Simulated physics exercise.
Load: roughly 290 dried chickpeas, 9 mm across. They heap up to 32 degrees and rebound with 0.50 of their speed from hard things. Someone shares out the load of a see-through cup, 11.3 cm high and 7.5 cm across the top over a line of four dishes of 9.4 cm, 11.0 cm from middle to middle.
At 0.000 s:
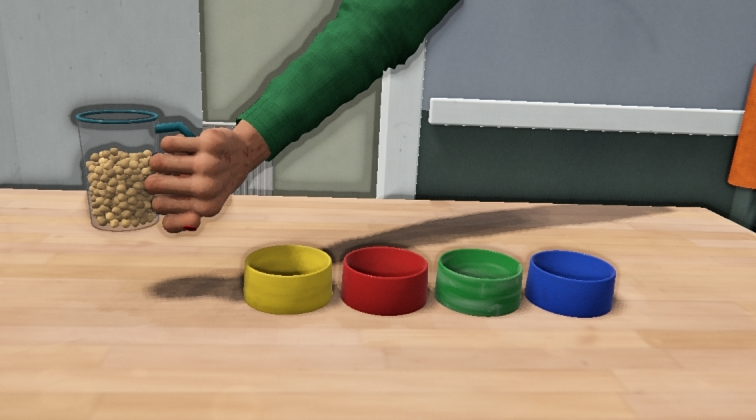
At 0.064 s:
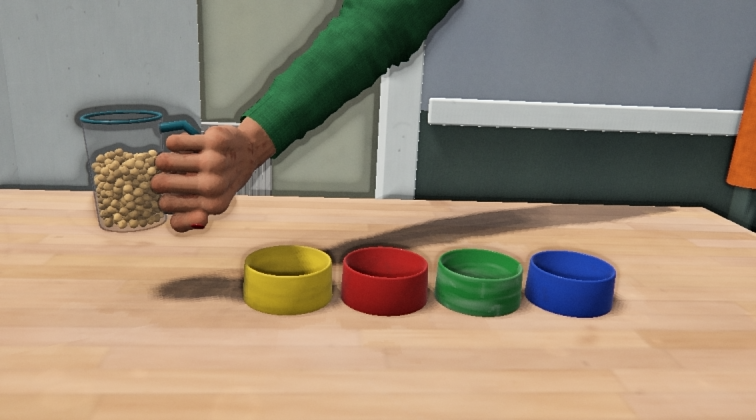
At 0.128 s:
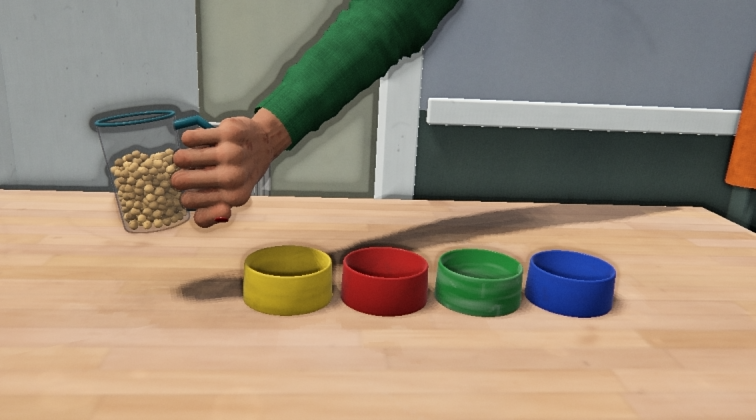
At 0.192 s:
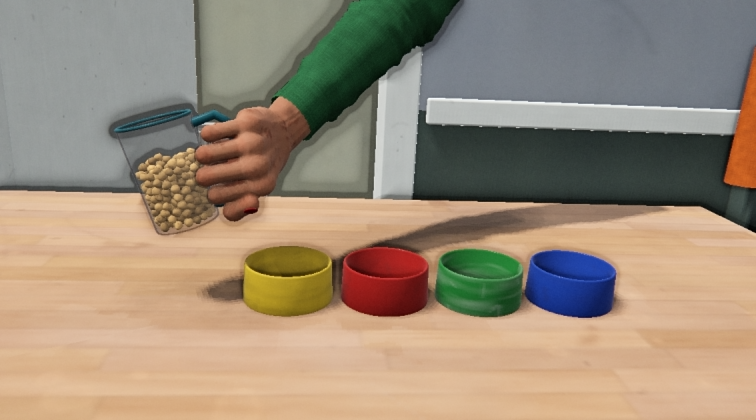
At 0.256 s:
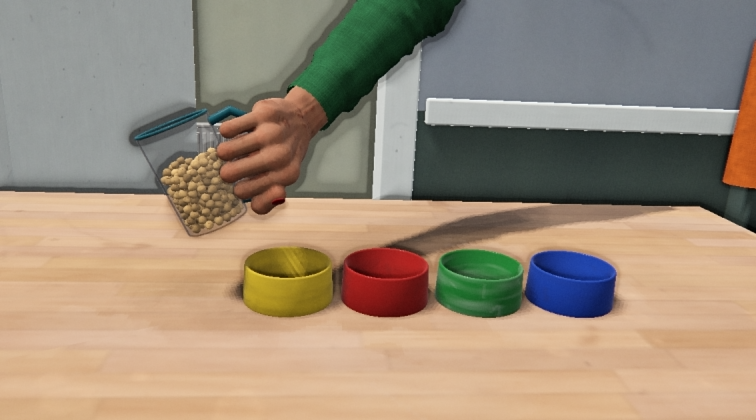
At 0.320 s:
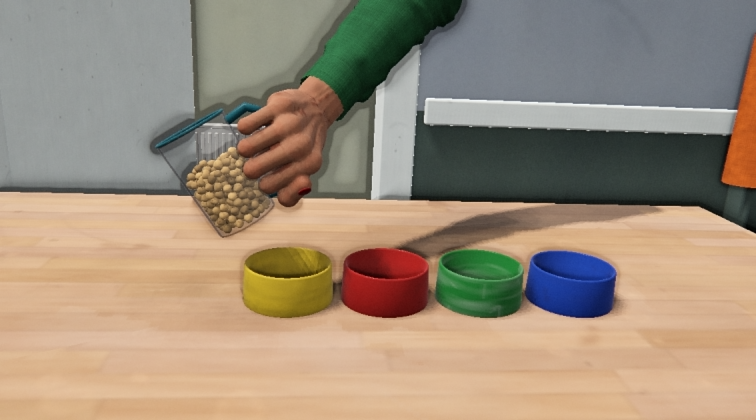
A hand in a green sleeve holds a clear cup of dried chickpeas upright above a wooden table, left of four dishes coloured yellow, red, green and blue. It moves the cup to the right, slowly at first, tilting it steadily leftward while the chickpeas stay inside and the dishes remain still.
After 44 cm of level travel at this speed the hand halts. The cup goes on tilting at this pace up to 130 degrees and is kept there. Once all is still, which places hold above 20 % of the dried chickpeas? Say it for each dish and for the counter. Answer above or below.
Red: Below, blue: Below, green: Above, yellow: Below, counter: Below.
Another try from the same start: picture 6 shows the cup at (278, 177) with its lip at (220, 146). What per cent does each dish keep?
Red 0; blue 0; green 100; yellow 0.
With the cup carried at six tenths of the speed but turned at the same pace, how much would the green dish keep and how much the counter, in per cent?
In that case green 0, counter 30.
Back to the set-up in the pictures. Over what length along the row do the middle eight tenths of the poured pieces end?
About 6 cm.
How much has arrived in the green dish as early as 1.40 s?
Near 75 per cent so far.
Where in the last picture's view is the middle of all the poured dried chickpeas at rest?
Around (472, 279).
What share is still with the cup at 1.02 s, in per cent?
Some 95 per cent of the load.
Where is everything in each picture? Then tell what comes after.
The first frame shows cup at (122, 170), tilt 0 degrees, lip at (80, 115), moved 0.0 cm; middle of the pieces at (128, 186); yellow dish at (289, 260); red dish at (386, 262); green dish at (480, 264); blue dish at (572, 265).
The second frame shows cup at (128, 171), tilt 2 degrees, lip at (84, 117), moved 0.7 cm; middle of the pieces at (134, 187).
The third frame shows cup at (147, 171), tilt 8 degrees, lip at (99, 122), moved 2.7 cm; middle of the pieces at (155, 187).
The fourth frame shows cup at (171, 173), tilt 15 degrees, lip at (118, 129), moved 5.2 cm; middle of the pieces at (181, 187).
The fifth frame shows cup at (195, 174), tilt 23 degrees, lip at (138, 137), moved 7.7 cm; middle of the pieces at (207, 188).
The sixth frame shows cup at (219, 175), tilt 30 degrees, lip at (158, 146), moved 10.2 cm; middle of the pieces at (232, 187); yellow dish at (288, 263); red dish at (386, 264); green dish at (481, 265); blue dish at (573, 266). Its pace works out near 115 degrees a second; the hand travels 39 cm a second.
Then, at 0.74 s, tilt 80 degrees; cup holds 100 %.
After 1.02 s, tilt 112 degrees; cup holds 95 %, red 5 %.
Then, at 1.40 s, tilt 130 degrees; cup holds 20 %, red 5 %, green 75 %.
In the end, at 2.1 s, red 5 %, blue 0 %, green 90 %, yellow 0 %, counter 5 %.
